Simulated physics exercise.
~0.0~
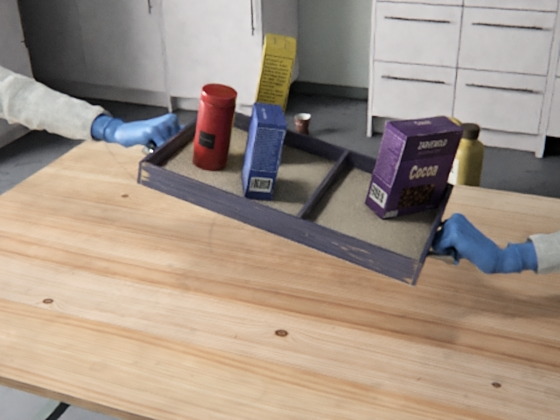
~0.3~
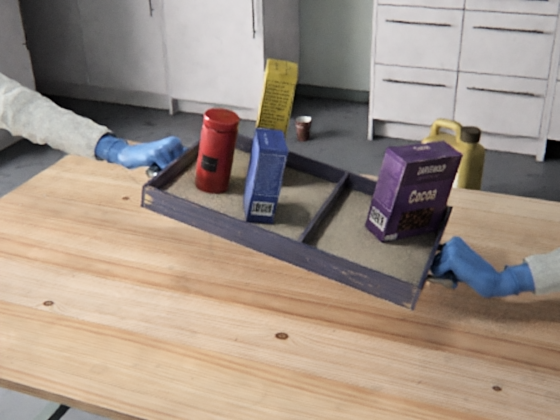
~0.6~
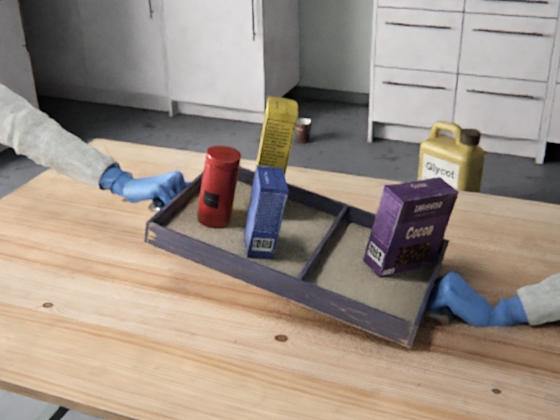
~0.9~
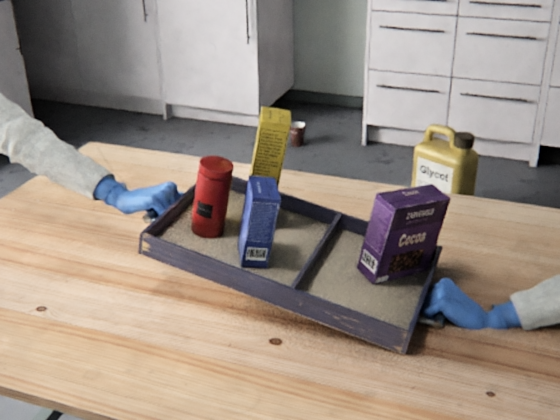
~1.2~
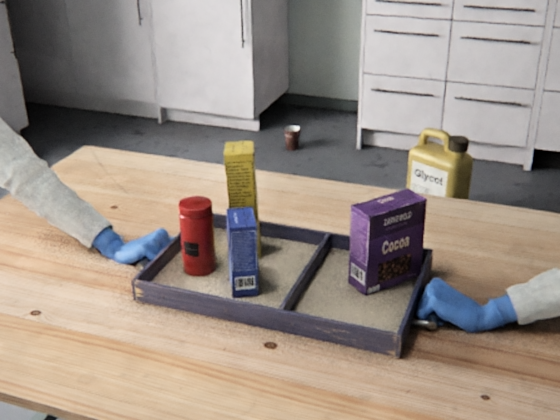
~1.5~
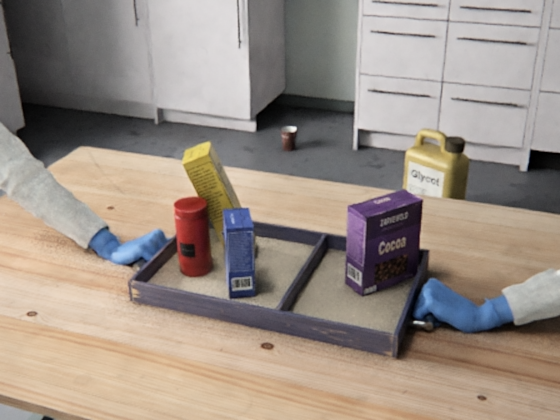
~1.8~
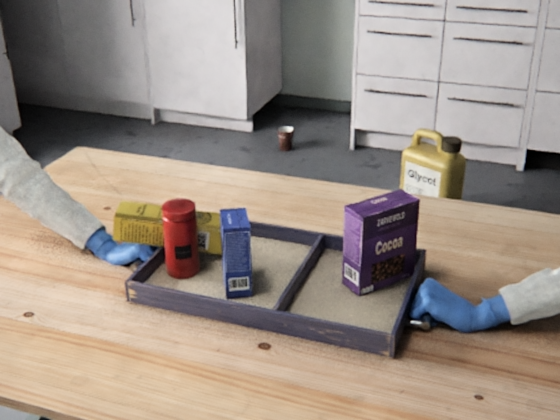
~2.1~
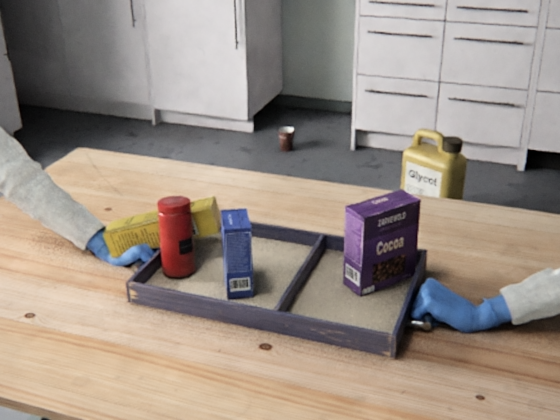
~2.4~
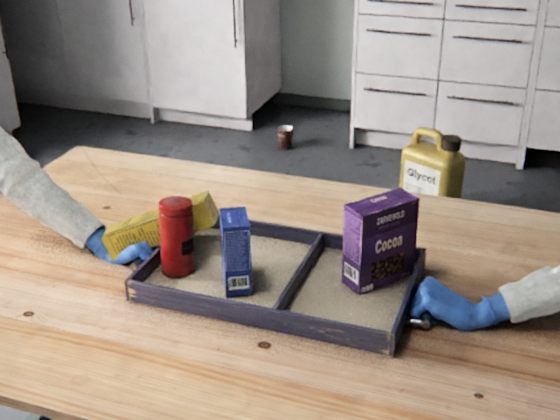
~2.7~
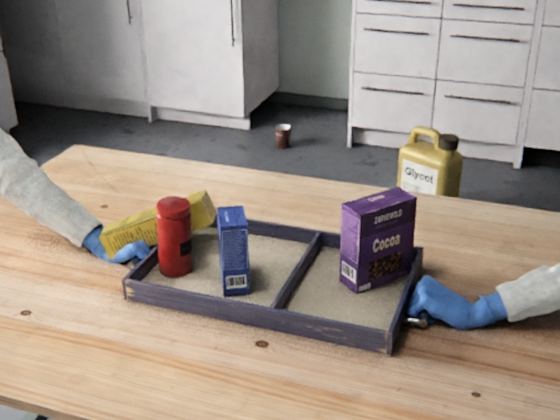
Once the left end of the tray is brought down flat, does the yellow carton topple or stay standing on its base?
The yellow carton topples to the left and ends up lying on its side, off the tray behind the red jar.
